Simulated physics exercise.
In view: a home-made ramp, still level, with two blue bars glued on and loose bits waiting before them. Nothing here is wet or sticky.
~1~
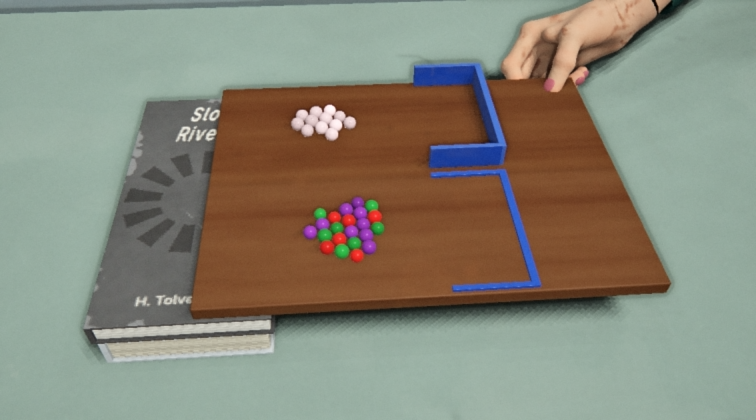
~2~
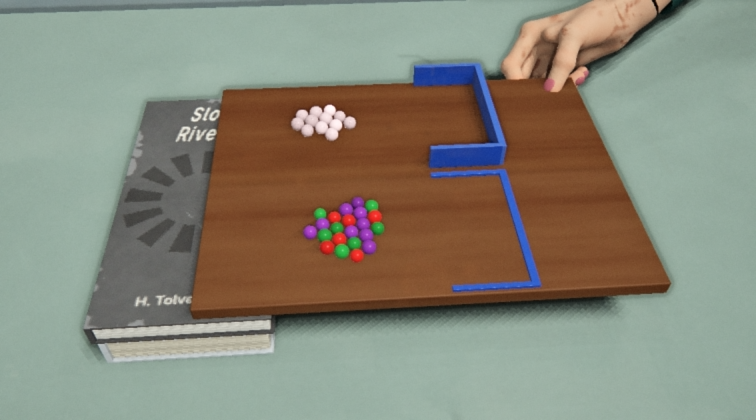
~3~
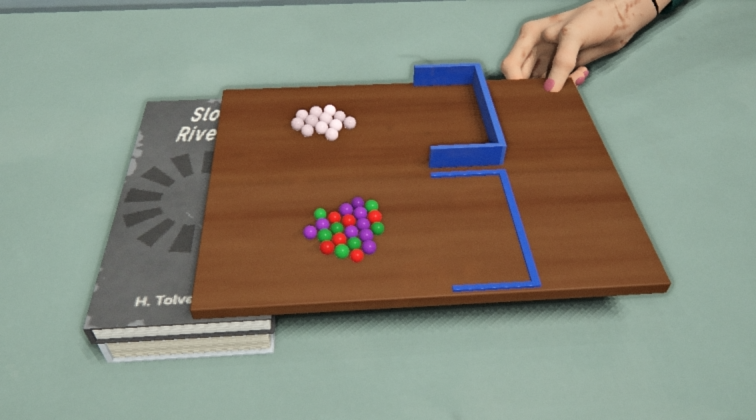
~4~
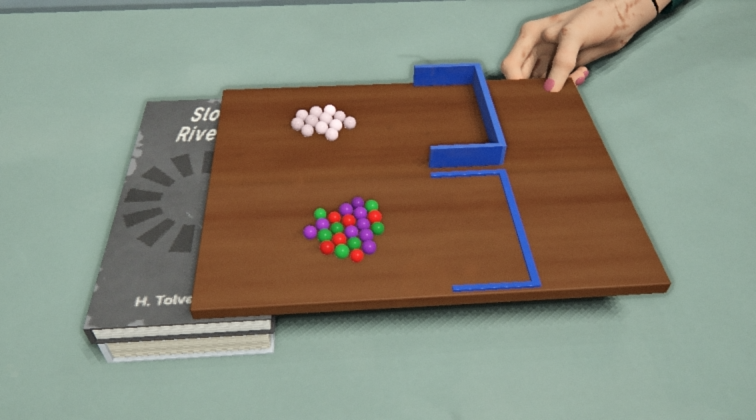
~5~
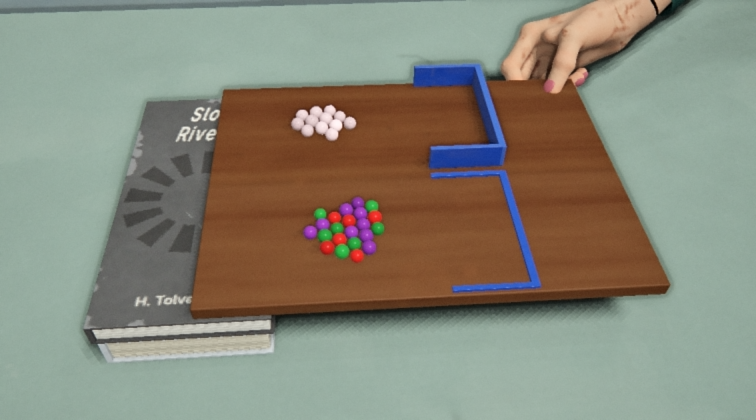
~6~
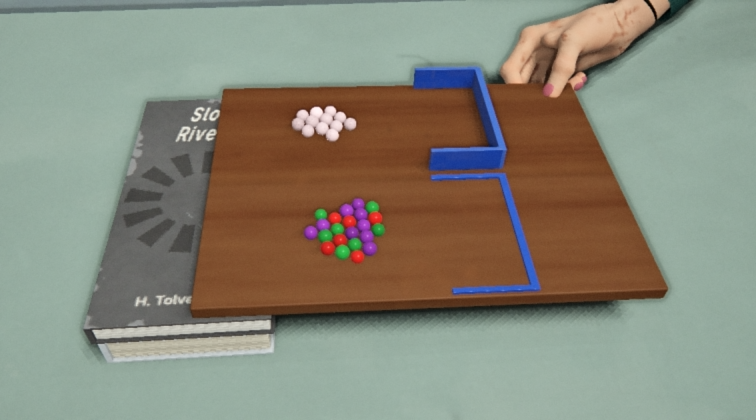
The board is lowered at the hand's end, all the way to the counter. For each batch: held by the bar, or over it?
The nearer batch jumps the barrier and the farther batch piles up behind the barrier.
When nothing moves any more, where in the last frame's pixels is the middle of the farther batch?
At about (476, 149).
Then, 0.18 s on from there, board sloping at 5°; nearer batch where it was; farther batch where it was.
Then, 0.40 s on from there, board sloping at 9°; nearer batch on its way down; farther batch on its way down.
Then, 0.65 s on from there, board resting at 10°; nearer batch has reached its bar; farther batch on its way down.
In the end, board resting at 10°; nearer batch near two thirds past its bar; farther batch gathered behind its bar.
